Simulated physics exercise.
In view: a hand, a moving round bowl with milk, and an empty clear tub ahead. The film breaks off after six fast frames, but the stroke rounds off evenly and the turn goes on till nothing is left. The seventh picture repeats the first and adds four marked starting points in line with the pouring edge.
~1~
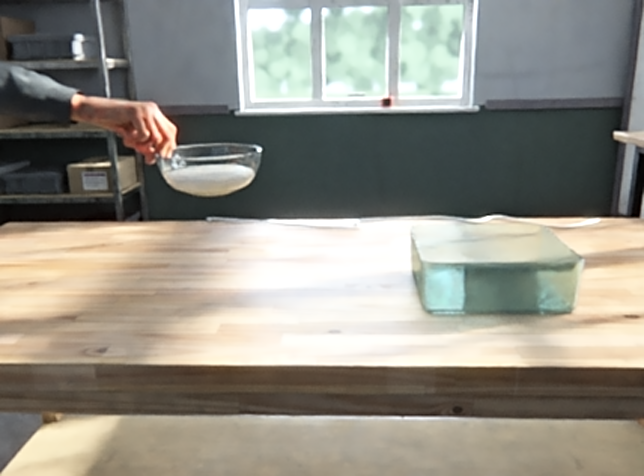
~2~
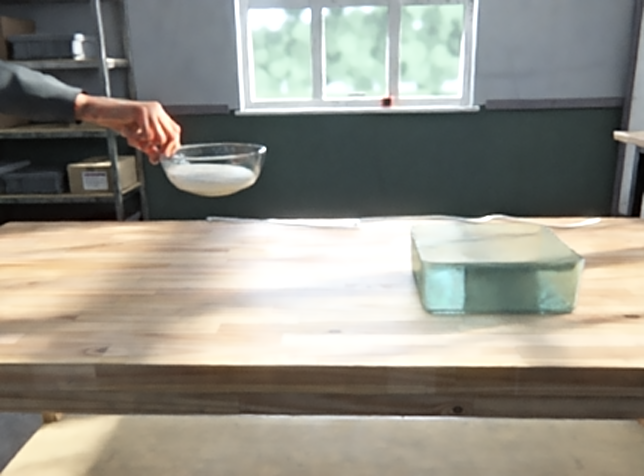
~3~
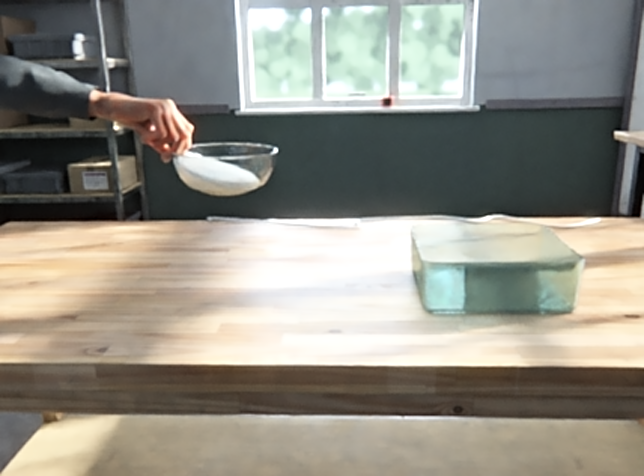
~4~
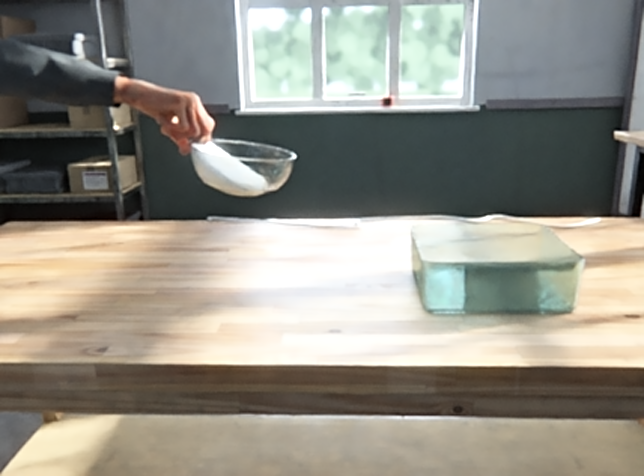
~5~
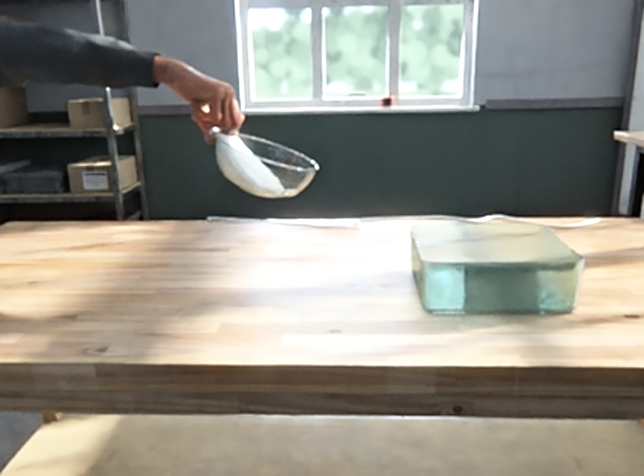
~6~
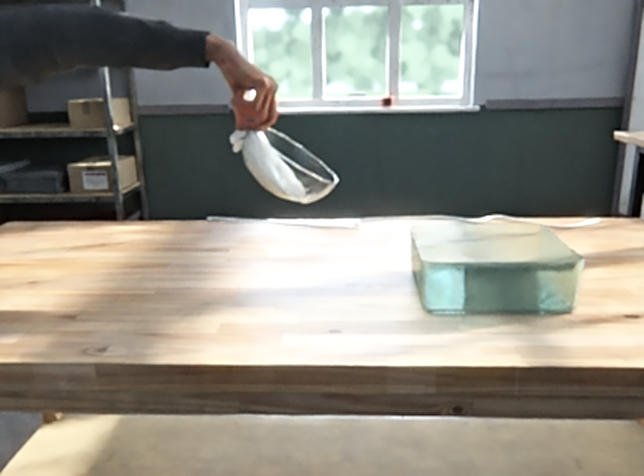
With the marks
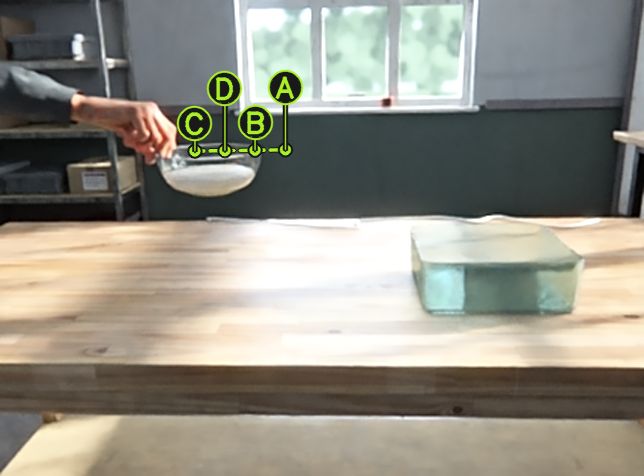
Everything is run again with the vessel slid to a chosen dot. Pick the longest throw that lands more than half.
The answer is dot A.
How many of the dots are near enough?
One of the four.
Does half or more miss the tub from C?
Yes.
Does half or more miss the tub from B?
Yes, that goes wrong.
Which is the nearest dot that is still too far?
That would be B.
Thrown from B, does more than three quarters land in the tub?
No, less.
On the marked copy, A at (285, 149); B at (255, 150); C at (194, 151); D at (224, 150).
For dot A, about 67 % lands in the tub, 24 % falls short and 10 % goes beside or beyond.
For dot B, about 37 % lands in the tub, 50 % falls short and 12 % goes beside or beyond.
For dot C, about 2 % lands in the tub, 94 % falls short and 4 % goes beside or beyond.
For dot D, about 17 % lands in the tub, 76 % falls short and 7 % goes beside or beyond.
